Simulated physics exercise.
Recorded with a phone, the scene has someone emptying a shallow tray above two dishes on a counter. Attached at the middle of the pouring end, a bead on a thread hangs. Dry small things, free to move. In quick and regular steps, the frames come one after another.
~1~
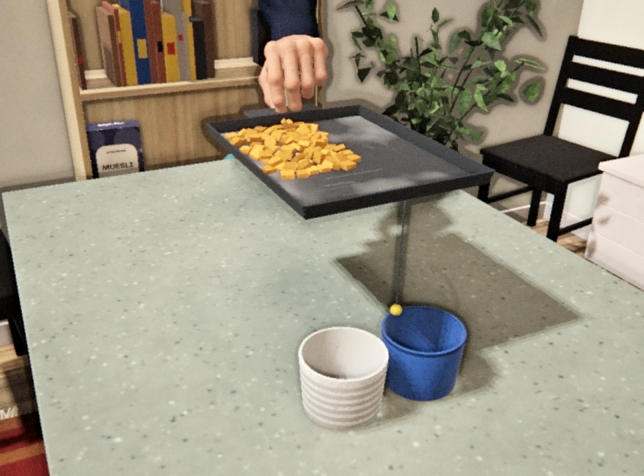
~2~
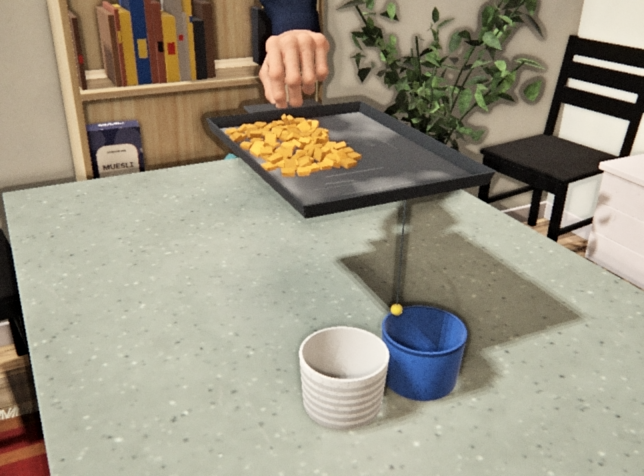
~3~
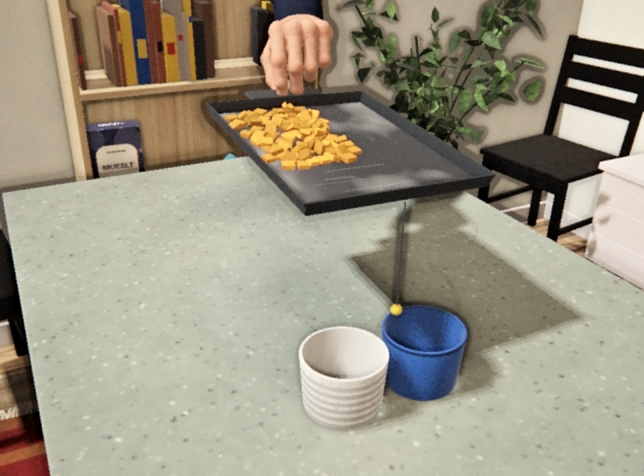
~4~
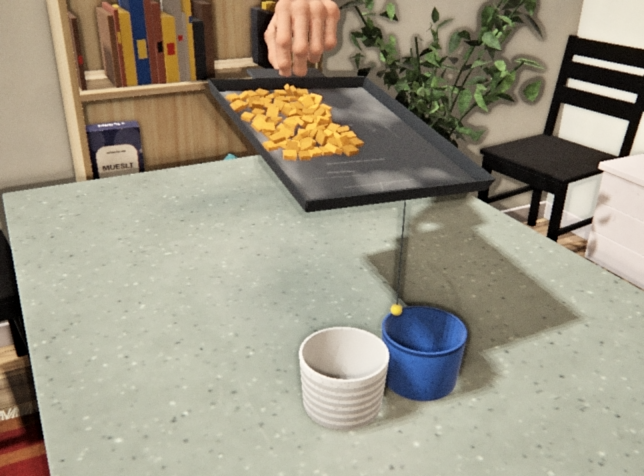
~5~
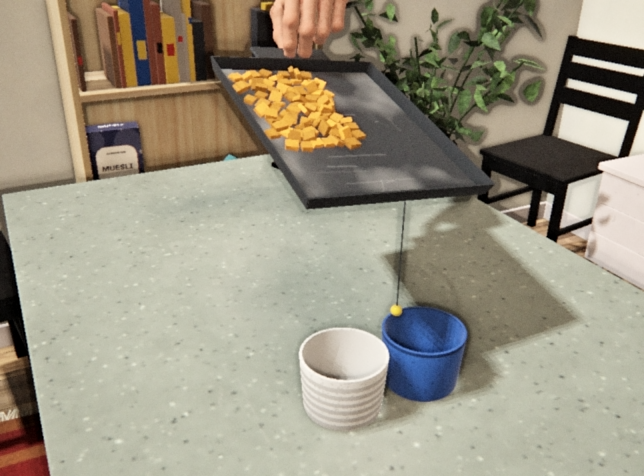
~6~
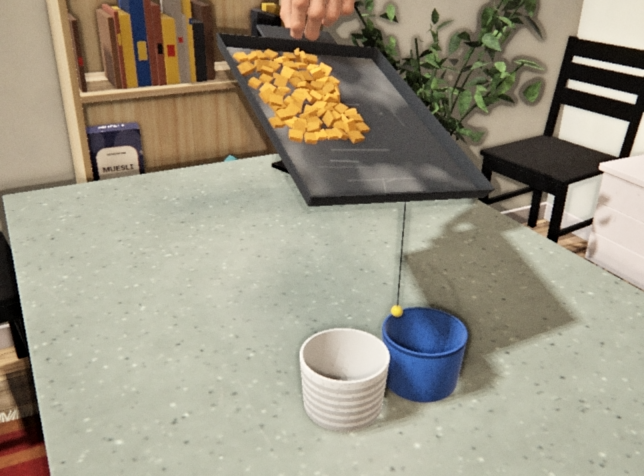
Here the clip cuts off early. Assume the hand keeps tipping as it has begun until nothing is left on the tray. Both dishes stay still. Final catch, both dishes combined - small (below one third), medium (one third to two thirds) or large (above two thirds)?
Small.
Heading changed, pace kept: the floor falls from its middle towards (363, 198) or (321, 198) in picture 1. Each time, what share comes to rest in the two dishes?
Close to 50 percent first and close to 40 percent second.
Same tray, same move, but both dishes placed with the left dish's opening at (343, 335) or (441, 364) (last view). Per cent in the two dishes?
10 and 40 %.
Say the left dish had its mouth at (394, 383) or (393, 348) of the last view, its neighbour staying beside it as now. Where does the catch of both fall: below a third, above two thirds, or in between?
First: Below one third. Second: Between a third and two thirds.
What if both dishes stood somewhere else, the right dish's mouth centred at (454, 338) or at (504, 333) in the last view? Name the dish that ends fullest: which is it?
In order: The right-hand one. Then: The right-hand one.
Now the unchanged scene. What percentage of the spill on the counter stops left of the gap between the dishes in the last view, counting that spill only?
Roughly 0 percent.
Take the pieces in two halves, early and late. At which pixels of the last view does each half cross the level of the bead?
Around (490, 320) at first; around (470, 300) after that.
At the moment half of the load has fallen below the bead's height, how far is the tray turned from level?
85 degrees.
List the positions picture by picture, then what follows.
In the first picture, corners of the pouring end near (306, 204) and (489, 170), level; middle of the load near (292, 147), small crackers; left dish near (364, 400); right dish near (446, 372); bead on its thread near (396, 310).
In the second picture, corners of the pouring end near (306, 203) and (490, 170), level; middle of the load near (292, 143).
In the third picture, corners of the pouring end near (307, 201) and (490, 173), tipped barely, lowest at the right corner; middle of the load near (292, 134).
In the fourth picture, corners of the pouring end near (309, 198) and (490, 177), tipped a little, lowest at the right corner; middle of the load near (294, 119).
In the fifth picture, corners of the pouring end near (311, 195) and (490, 182), tipped clearly, lowest at the right corner; middle of the load near (297, 106).
In the sixth picture, corners of the pouring end near (314, 193) and (490, 186), tipped clearly, lowest at the right corner; middle of the load near (302, 92); left dish near (365, 401); right dish near (447, 373).
Shortly afterwards, tray tipped steeply; near two thirds on the tray; near a third in the air.
Next, tray tipped past a quarter turn; a little in the right dish; the bulk outside both; a little in the air.
Some moments later, tray tipped past a quarter turn; near a quarter in the right dish; the bulk outside both.
In the end, tray tipped past a quarter turn; none at all in the left dish; near a quarter in the right dish; the bulk outside both.
